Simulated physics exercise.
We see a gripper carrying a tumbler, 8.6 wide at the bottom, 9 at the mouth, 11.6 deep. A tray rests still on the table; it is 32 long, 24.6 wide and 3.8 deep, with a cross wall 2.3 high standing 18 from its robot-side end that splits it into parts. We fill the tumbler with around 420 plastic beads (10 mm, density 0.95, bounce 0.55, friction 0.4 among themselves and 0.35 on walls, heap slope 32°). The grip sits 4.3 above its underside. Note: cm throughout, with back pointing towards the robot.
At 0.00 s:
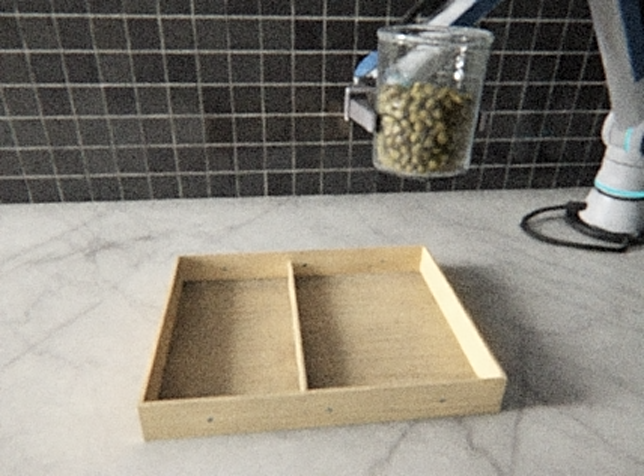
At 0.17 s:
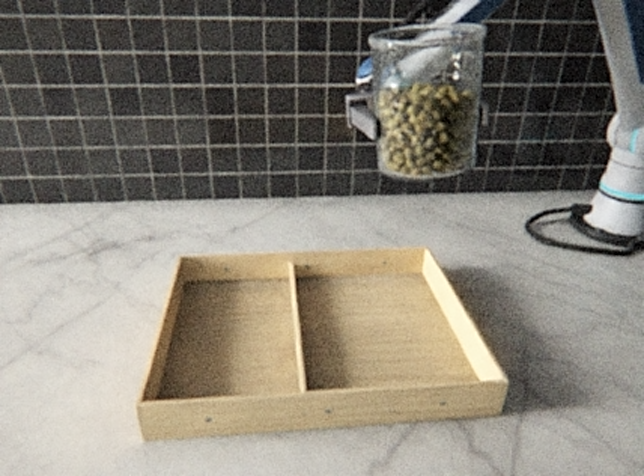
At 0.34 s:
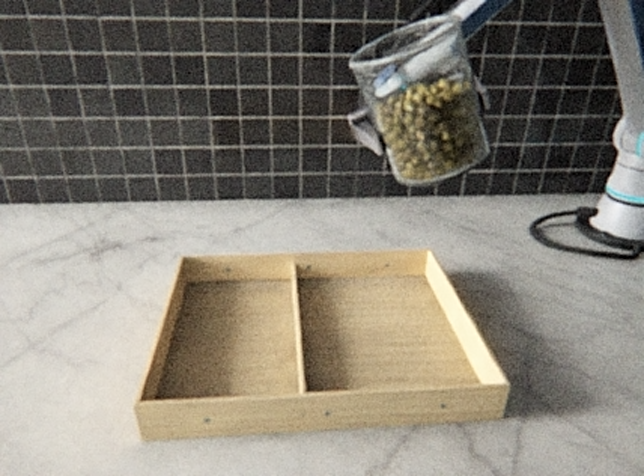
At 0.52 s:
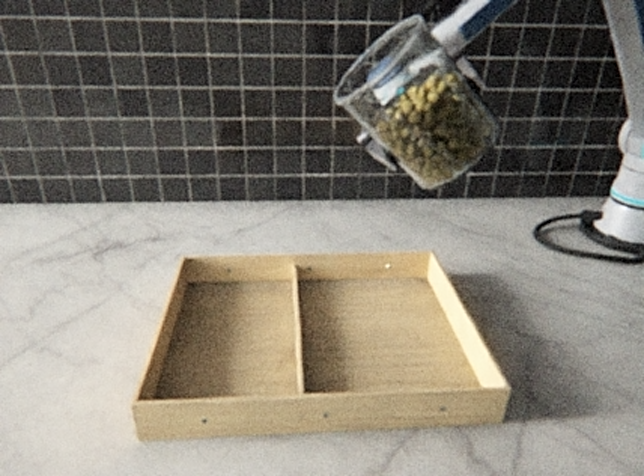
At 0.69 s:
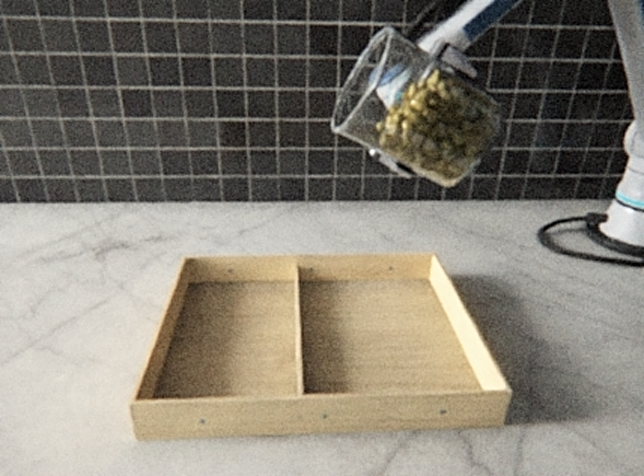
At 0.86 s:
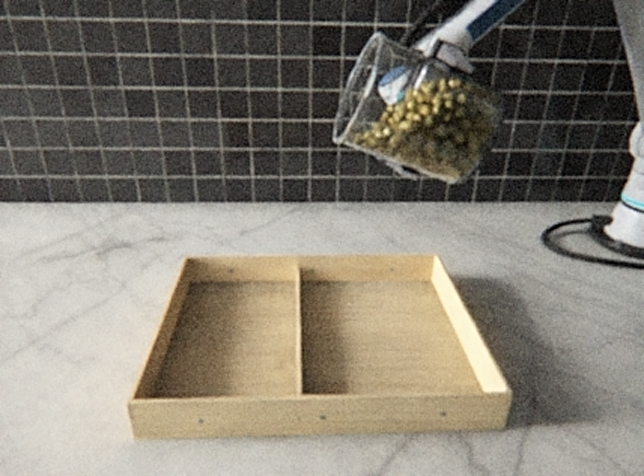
Robot arm tilting a clear tumbler of greenish beads toward the left above a divided wooden tray on a marble surface.
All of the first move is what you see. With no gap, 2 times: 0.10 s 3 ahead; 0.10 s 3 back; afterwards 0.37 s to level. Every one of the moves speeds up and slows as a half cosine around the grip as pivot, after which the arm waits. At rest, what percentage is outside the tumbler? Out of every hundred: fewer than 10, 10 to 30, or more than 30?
10 to 30 out of every hundred.
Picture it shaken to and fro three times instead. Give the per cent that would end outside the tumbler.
Probably about 25 in a hundred.
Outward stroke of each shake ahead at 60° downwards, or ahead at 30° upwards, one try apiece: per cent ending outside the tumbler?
It comes to around 0 per cent on the first try and around 25 per cent on the second.
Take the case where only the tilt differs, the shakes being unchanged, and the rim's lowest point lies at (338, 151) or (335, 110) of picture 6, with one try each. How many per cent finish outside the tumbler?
Roughly 40 per cent, then roughly 5 per cent.
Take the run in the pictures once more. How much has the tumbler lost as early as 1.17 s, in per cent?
10 %.
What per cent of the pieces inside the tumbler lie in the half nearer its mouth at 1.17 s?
Share in the mouth half: About 40 %.
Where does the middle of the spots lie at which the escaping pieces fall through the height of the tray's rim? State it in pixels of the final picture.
(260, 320).
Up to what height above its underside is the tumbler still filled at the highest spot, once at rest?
Around 7.0 centimetres above the underside.
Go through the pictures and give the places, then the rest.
Tumbler middle at (427, 103), level; upper third of the load around (430, 100), from x 380 to 470, top at y 85; 420 in the tumbler, in the first picture.
Tumbler middle at (427, 103), tilted 7° forward; upper third of the load around (430, 103), from x 385 to 470, top at y 85, in the second picture.
Tumbler middle at (424, 105), tilted 24° forward; upper third of the load around (435, 103), from x 380 to 480, top at y 80, in the third picture.
Tumbler middle at (419, 109), tilted 45° forward; upper third of the load around (439, 102), from x 380 to 490, top at y 75, in the fourth picture.
Tumbler middle at (417, 113), tilted 62° forward; upper third of the load around (442, 102), from x 380 to 490, top at y 75, in the fifth picture.
Tumbler middle at (417, 114), tilted 69° forward; upper third of the load around (445, 104), from x 355 to 490, top at y 80; 420 in the tumbler, in the sixth picture.
After 1.17 s, tilted 69° forward, highest piece 26 above the table; 388 in the tumbler, 32 in flight or on a rim.
After 1.48 s, tilted 26° forward, highest piece 30 above the table; 345 in the tumbler, 52 in the far-side part, 17 in the robot-side part, 6 in flight or on a rim.
After 1.83 s, level, highest piece 27 above the table; 345 in the tumbler, 54 in the far-side part, 18 in the robot-side part, 3 on the table or floor.
After 2.88 s, level, highest piece 27 above the table; 345 in the tumbler, 54 in the far-side part, 18 in the robot-side part, 3 on the table or floor.
At rest, 345 in the tumbler, 54 in the far-side part, 18 in the robot-side part, 3 on the table or floor. That is 18 % outside the tumbler.
